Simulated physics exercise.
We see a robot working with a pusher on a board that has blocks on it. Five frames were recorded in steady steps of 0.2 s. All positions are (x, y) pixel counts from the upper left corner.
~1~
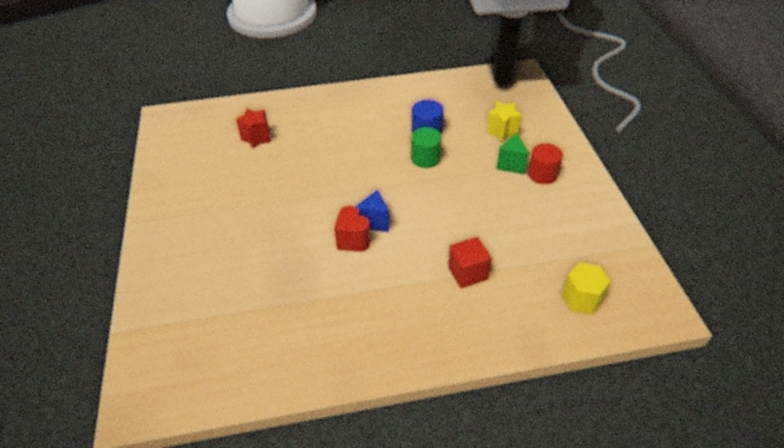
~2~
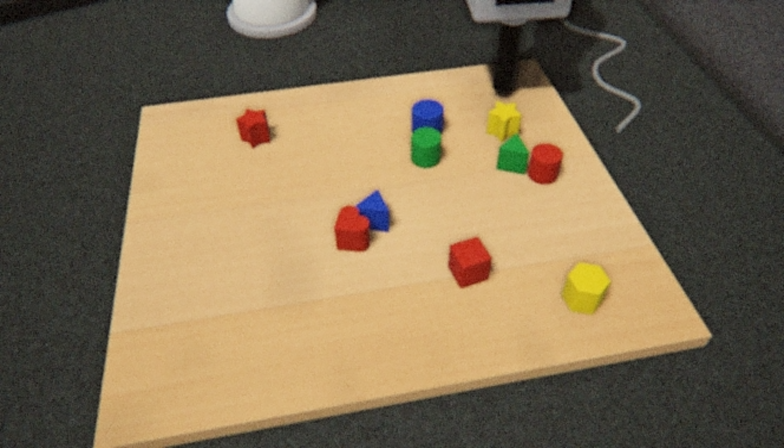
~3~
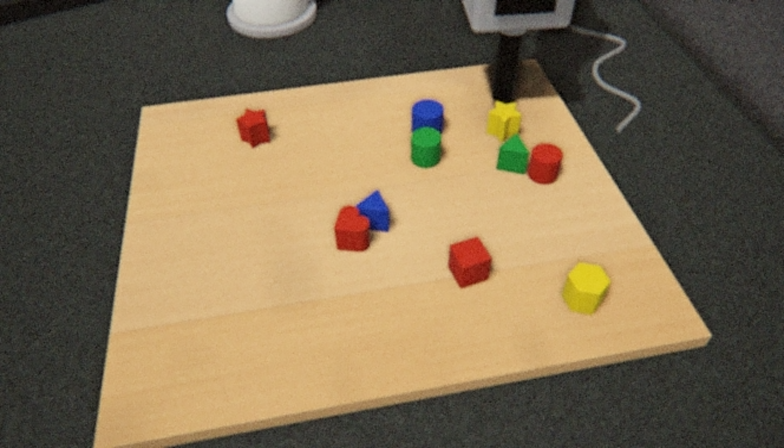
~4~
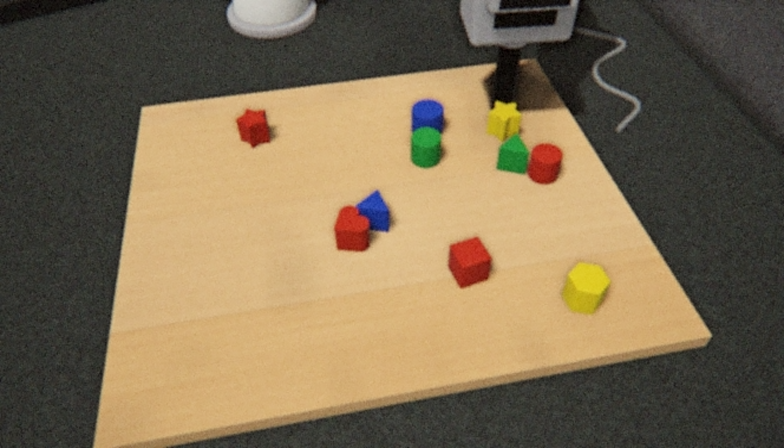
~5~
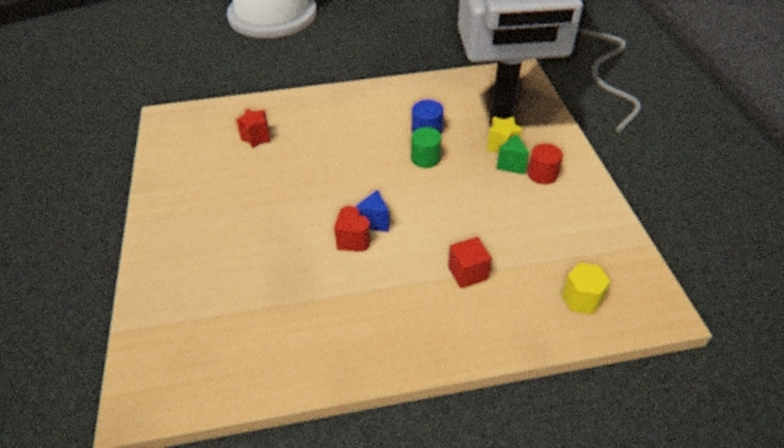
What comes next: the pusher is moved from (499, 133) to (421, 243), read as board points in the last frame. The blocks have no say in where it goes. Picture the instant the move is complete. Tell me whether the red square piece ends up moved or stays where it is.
It's unmoved.
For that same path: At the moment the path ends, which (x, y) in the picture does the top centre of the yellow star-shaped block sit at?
By then it is at (496, 160).
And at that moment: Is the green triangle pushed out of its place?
In short: Yes.
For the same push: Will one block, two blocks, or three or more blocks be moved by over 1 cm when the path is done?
It looks like two blocks will be pushed more than about 1 cm.
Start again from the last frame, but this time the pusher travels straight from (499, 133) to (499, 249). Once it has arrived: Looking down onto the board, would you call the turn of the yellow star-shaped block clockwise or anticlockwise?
Looking from above, the answer is counterclockwise.
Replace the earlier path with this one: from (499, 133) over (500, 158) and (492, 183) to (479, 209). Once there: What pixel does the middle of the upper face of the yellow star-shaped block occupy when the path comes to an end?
Just about (507, 194).
The first path, step by step. One third of the way, pusher at (478, 158); yellow star-shaped block at (499, 155), turned 45° anticlockwise; green triangle at (524, 161), turned 35° anticlockwise.
Two thirds of the way, pusher at (451, 196); yellow star-shaped block at (496, 160), turned 75° anticlockwise; green triangle at (525, 161), turned 40° anticlockwise.
At the end, pusher at (421, 235); red square piece unmoved; yellow star-shaped block at (496, 160), turned 75° anticlockwise; green triangle at (525, 161), turned 40° anticlockwise.
